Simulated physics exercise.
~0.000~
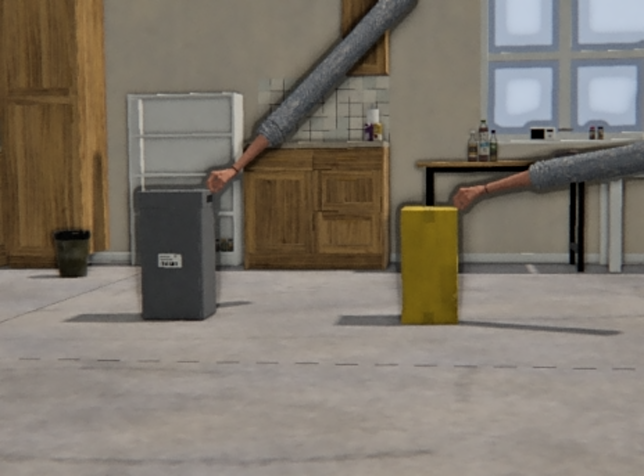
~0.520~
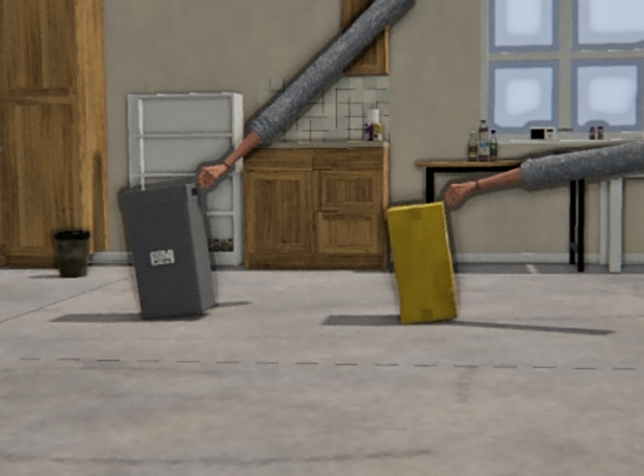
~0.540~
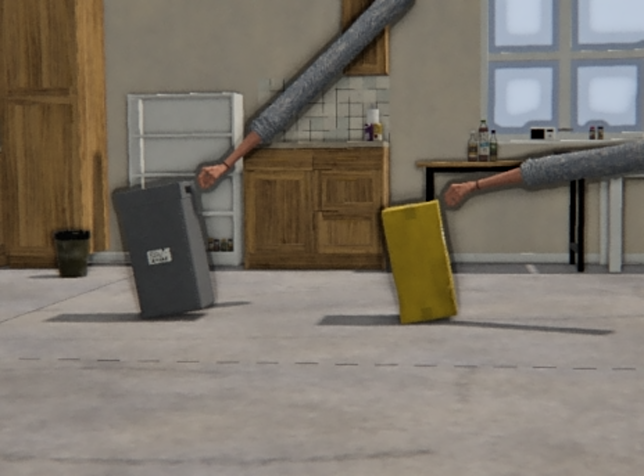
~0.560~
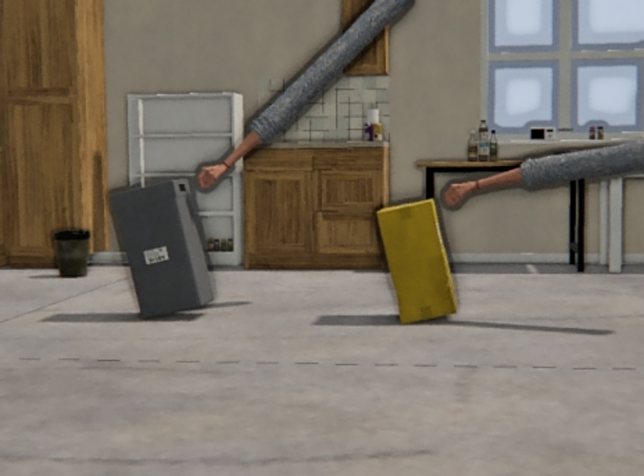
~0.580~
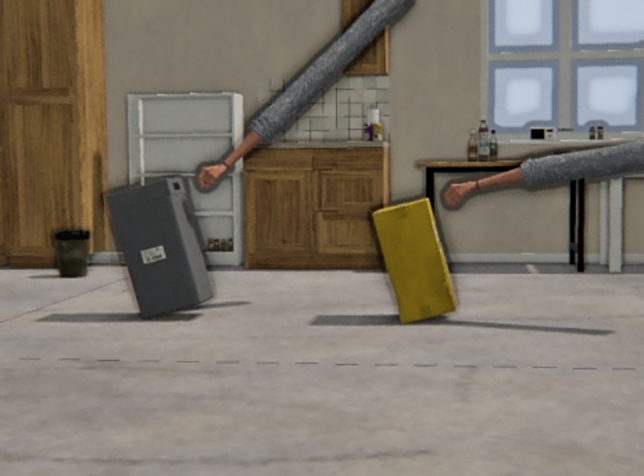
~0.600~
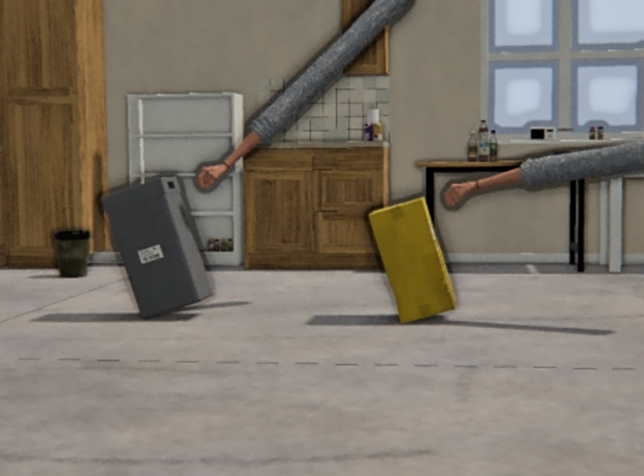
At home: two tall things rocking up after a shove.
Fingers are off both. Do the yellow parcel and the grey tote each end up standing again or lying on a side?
Result: The yellow parcel ends up lying on its side; the grey tote ends up lying on its side.
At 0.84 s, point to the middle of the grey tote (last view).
Roughly at (126, 250).
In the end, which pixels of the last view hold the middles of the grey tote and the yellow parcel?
Final spots: Grey tote at (87, 284), yellow parcel at (347, 292).
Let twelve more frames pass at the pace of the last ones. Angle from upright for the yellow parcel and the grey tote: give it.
They'd lean some 40° and 45° from upright.
After 0.84 s, yellow parcel 38° off upright near (390, 259); grey tote 45° off upright near (126, 250).
In the end (1.6 s), the yellow parcel topples, near (347, 292); the grey tote topples, near (87, 284).
